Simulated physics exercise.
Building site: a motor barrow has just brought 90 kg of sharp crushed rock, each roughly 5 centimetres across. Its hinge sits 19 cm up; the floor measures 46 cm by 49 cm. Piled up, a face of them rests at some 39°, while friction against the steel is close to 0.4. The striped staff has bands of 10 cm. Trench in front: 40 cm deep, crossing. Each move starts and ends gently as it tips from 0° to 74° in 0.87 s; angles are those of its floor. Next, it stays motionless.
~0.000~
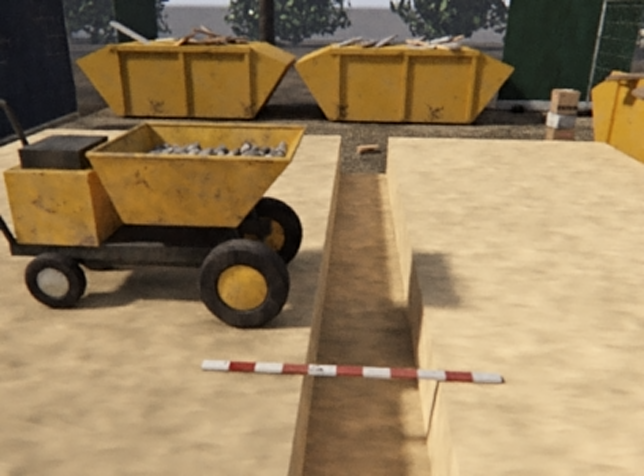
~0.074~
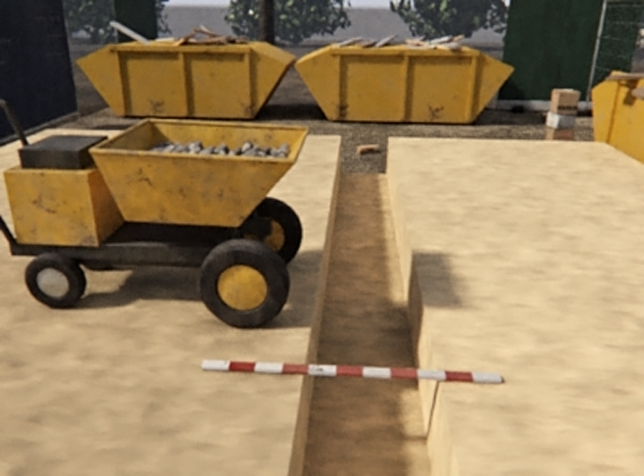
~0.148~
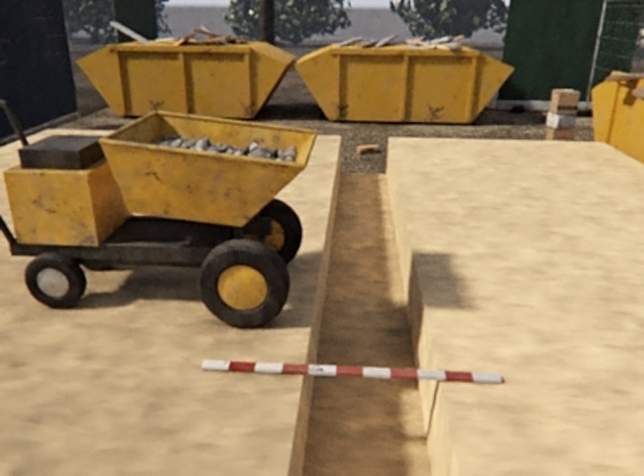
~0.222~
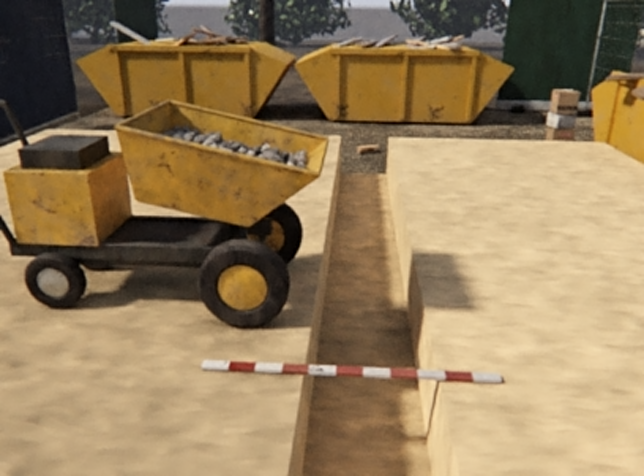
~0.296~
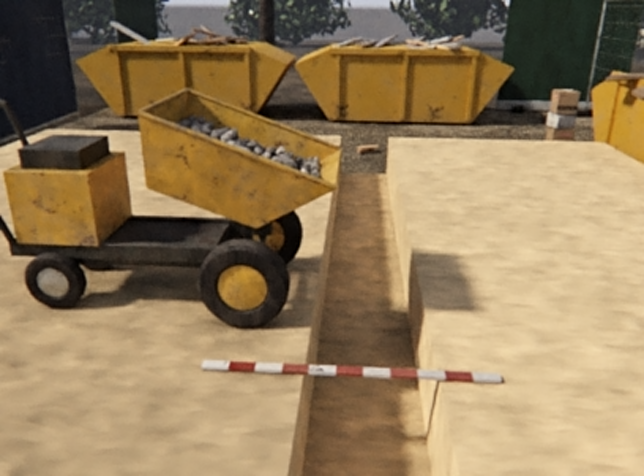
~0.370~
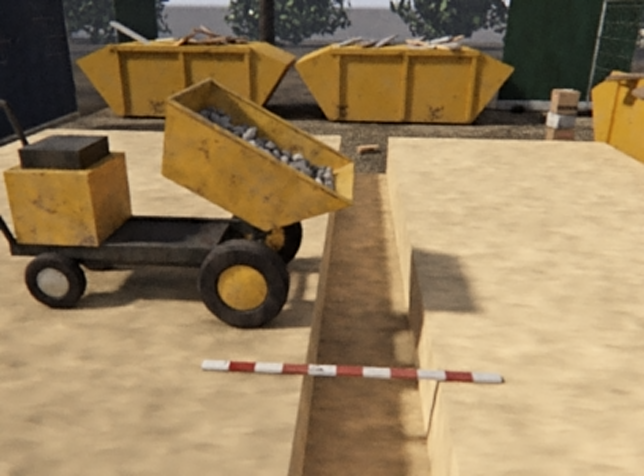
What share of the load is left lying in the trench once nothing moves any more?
About 75 per cent.
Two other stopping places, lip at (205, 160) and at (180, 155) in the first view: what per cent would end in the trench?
Roughly 100 in a hundred, then 80 in a hundred.
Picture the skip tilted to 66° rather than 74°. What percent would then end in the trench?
About 50%.
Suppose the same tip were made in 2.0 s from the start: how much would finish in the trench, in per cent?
Estimate: About 90 %.
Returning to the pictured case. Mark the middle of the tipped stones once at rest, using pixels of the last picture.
I'd point to around (403, 355).
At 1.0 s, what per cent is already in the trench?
Roughly 20% by that time.
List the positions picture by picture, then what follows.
In the first picture, the skip is at 0°, its lip at (291, 160); the top of the load is at (259, 151).
In the second picture, the skip is at 2°, its lip at (295, 162); the top of the load is at (219, 151); the stones move at 0.3 m/s on average.
The third picture shows lip at (305, 167), floor tilted 6°, highest stones at (187, 147); the stones move at 0.6 m/s on average.
In the fourth picture, the skip is at 12°, its lip at (319, 175); the top of the load is at (176, 138); the stones move at 0.8 m/s on average.
The fifth picture shows lip at (336, 188), floor tilted 20°, highest stones at (188, 127); the stones move at 0.9 m/s on average.
In the sixth picture, the skip is at 29°, its lip at (352, 204); the top of the load is at (205, 118); the stones move at 1.0 m/s on average.
After 0.6 s the floor is at 62°; 100 % in the skip; the foremost stones are at (372, 247).
After 1.0 s the floor is at 74°; 74 % in the skip, 20 % in the trench, 6 % past the trench; the foremost stones are at (453, 303).
After 1.3 s the floor is at 74°; 30 % in the skip, 45 % in the trench, 25 % past the trench; the foremost stones are at (561, 318).
After 3.3 s the floor is at 74°; 0 % in the skip, 75 % in the trench, 25 % past the trench; the foremost stones are at (593, 321).
